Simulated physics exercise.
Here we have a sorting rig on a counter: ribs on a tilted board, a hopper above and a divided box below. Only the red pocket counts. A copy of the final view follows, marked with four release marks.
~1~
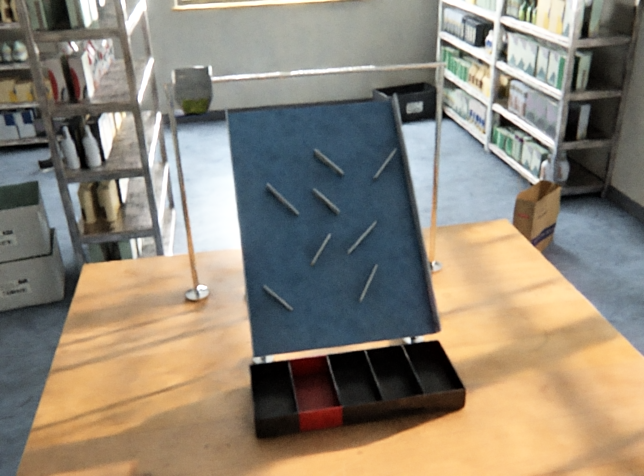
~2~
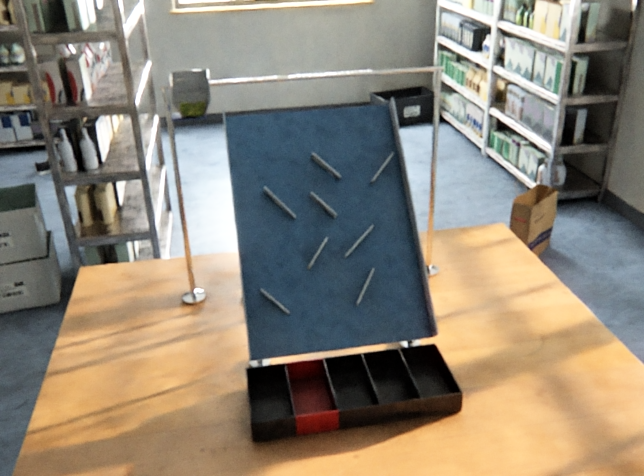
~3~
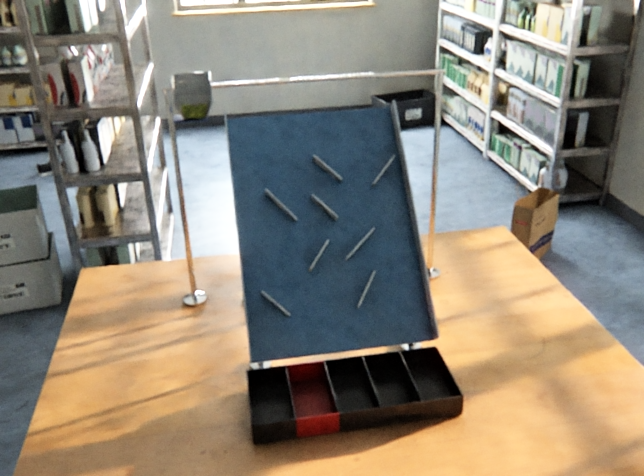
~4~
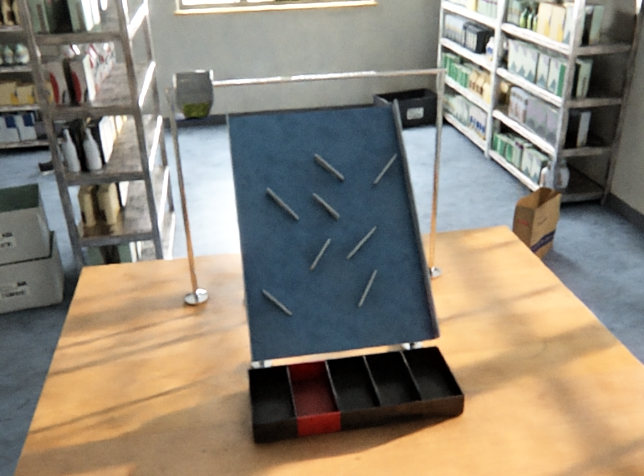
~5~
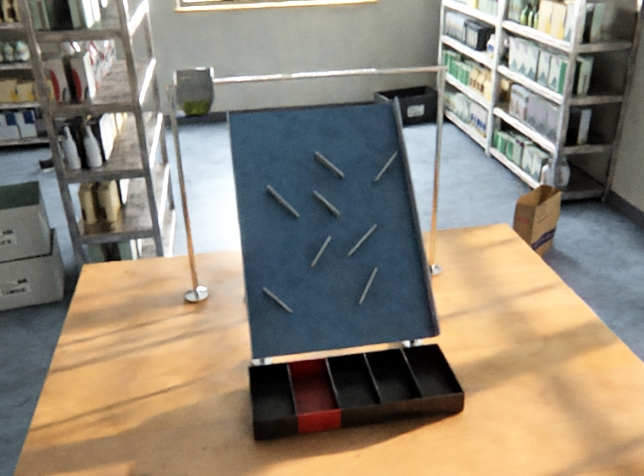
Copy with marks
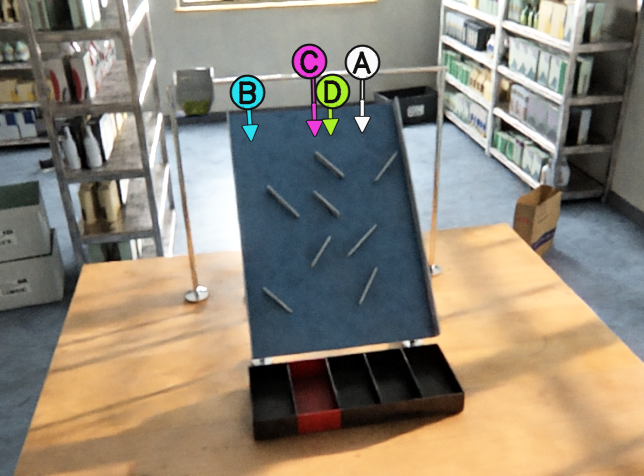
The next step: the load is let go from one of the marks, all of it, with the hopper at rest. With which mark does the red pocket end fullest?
Mark A does it best.
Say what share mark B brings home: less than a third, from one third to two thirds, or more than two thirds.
It is less than a third.
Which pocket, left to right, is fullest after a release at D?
The fifth from the left.
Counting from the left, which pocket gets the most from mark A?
It is the second one.
On the marked copy, mark A meets the board at (362, 126); mark B meets the board at (250, 135); mark C meets the board at (314, 130); mark D meets the board at (330, 129).
With A, most in the red pocket, a small part in other pockets, a small part outside the box.
With B, about a quarter in the red pocket, about two thirds in other pockets, a stray few outside the box.
With C, about a third in the red pocket, about half in other pockets, a small part outside the box.
With D, about a third in the red pocket, about two thirds in other pockets.
